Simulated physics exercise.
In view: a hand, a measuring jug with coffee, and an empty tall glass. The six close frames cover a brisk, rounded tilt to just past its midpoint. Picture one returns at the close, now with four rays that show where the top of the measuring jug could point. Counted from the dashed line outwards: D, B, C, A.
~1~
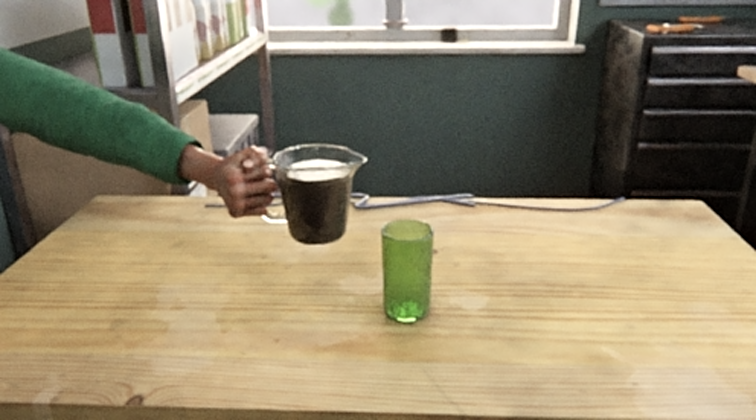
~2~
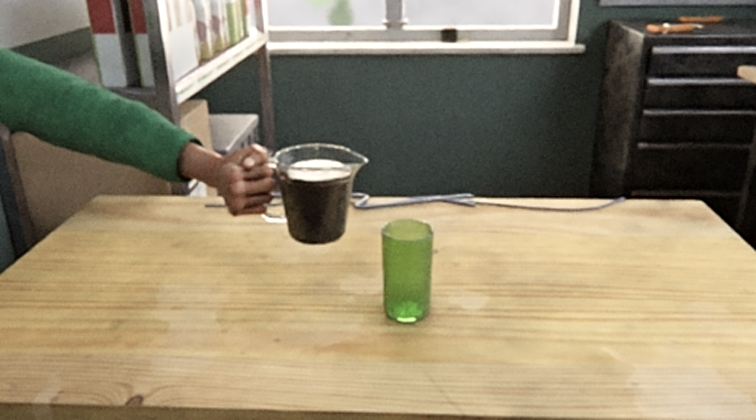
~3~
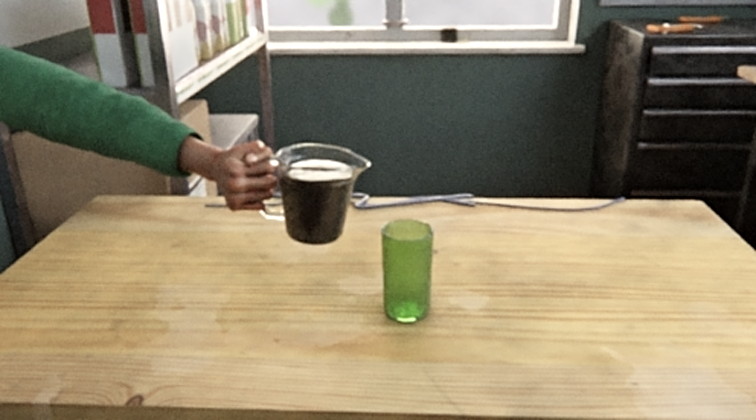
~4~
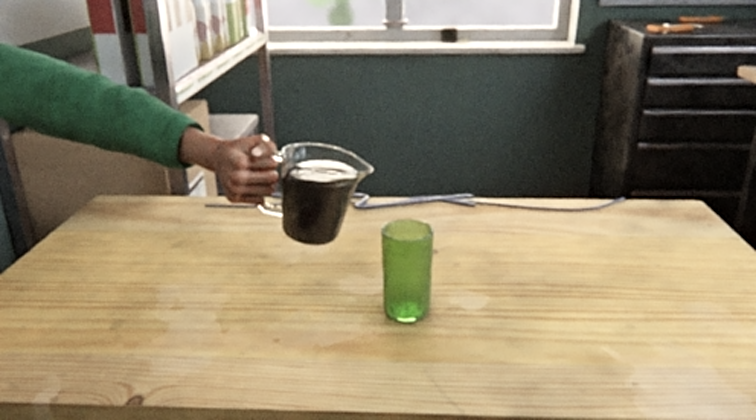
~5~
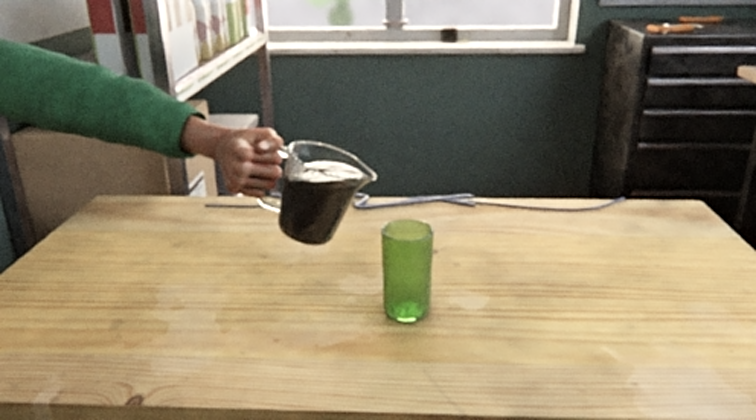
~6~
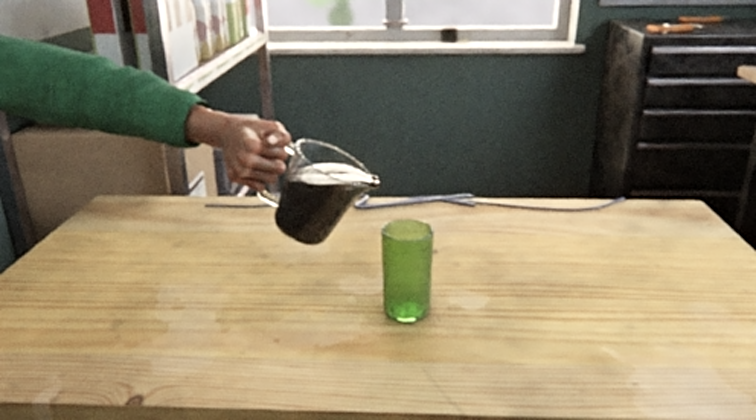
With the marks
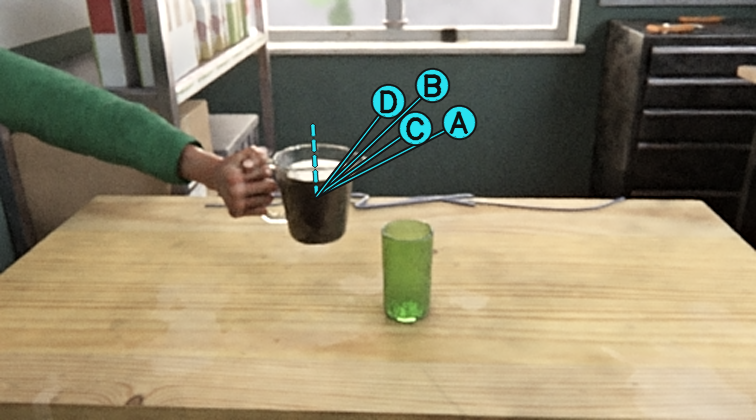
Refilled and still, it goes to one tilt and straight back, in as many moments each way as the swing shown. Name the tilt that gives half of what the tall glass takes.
C is best.
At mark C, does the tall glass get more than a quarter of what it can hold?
Yes, it does.
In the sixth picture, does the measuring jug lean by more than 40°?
No, it does not.
In cyan, A at (444, 130); B at (420, 97); C at (400, 137); D at (379, 116).
If A is chosen, the tall glass ends with about 64 % of what it can hold.
If B is chosen, the tall glass ends with about 34 % of what it can hold.
If C is chosen, the tall glass ends with about 49 % of what it can hold.
If D is chosen, the tall glass ends with about 21 % of what it can hold.
